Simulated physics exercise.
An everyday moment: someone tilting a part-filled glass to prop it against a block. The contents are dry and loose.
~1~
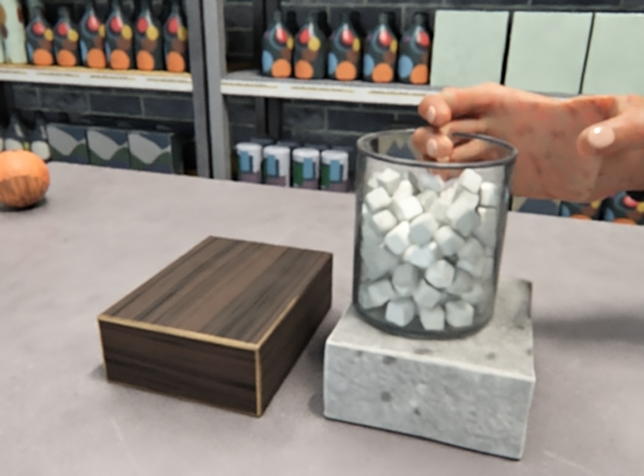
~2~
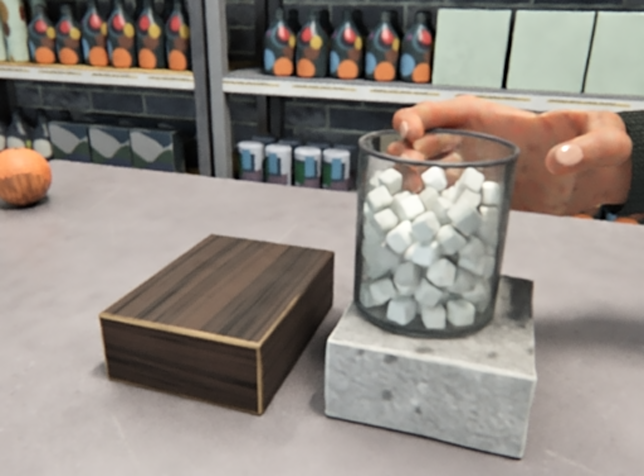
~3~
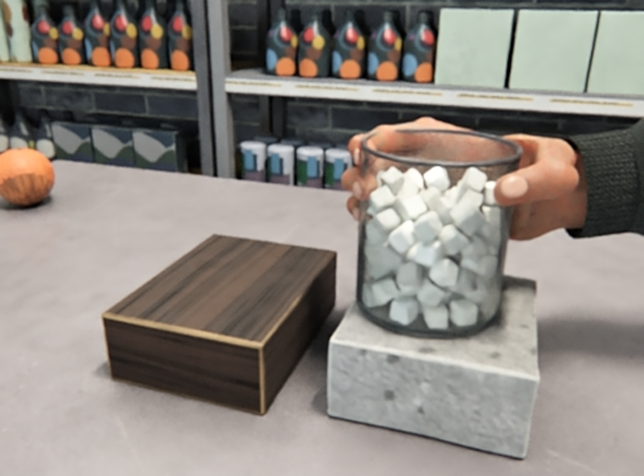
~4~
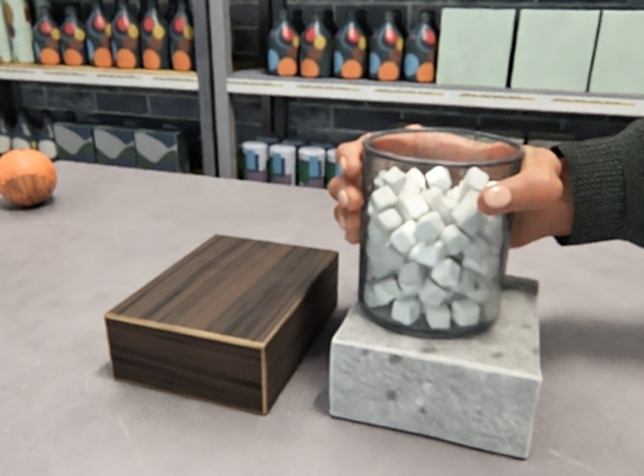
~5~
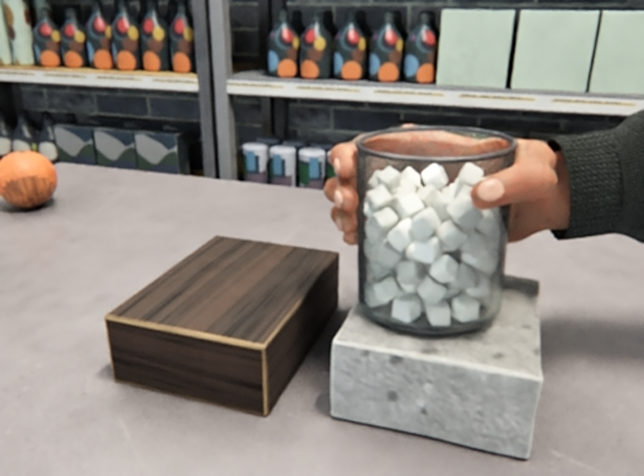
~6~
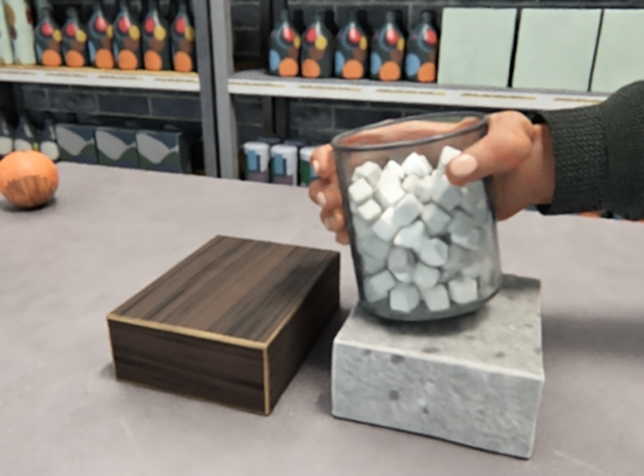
A hand reached in from the right and wrapped around a glass of white cubes on a grey stone block, then tilted it slightly to the left beside a dark wooden box.
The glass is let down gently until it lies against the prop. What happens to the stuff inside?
What is in the glass spills over the rim.
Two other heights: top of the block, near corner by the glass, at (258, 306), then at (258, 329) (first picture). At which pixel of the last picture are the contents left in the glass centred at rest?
At about (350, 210), and at (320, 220).
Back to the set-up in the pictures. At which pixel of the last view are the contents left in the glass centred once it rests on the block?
Near (292, 244).
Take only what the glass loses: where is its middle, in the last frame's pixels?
Close to (188, 265).
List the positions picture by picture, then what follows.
The first frame shows glass at (428, 227), three quarters full of sugar cubes; block at (231, 311), its top below the glass's foot.
The second frame shows glass at (430, 226), upright; rim at (363, 140); top of the contents at (429, 206).
The third frame shows glass at (432, 226), upright; rim at (366, 140); block at (235, 309).
The fourth frame shows glass at (434, 226), upright; rim at (367, 140); top of the contents at (433, 206).
The fifth frame shows glass at (431, 223), leaning 2°; rim at (361, 140); block at (237, 310).
The sixth frame shows glass at (419, 211), leaning 11°; rim at (337, 140); block at (239, 310), its top below the glass's foot.
Then, 0.34 s after the last picture, the glass leans 36°; everything is still inside.
Then, 0.77 s after the last picture, the glass leans 66°; everything is still inside.
Then, 1.24 s after the last picture, the glass leans 98°; a small part of the sugar cubes out of it.
At rest, the glass rests on the block at 99°; a small part of the sugar cubes out of it.
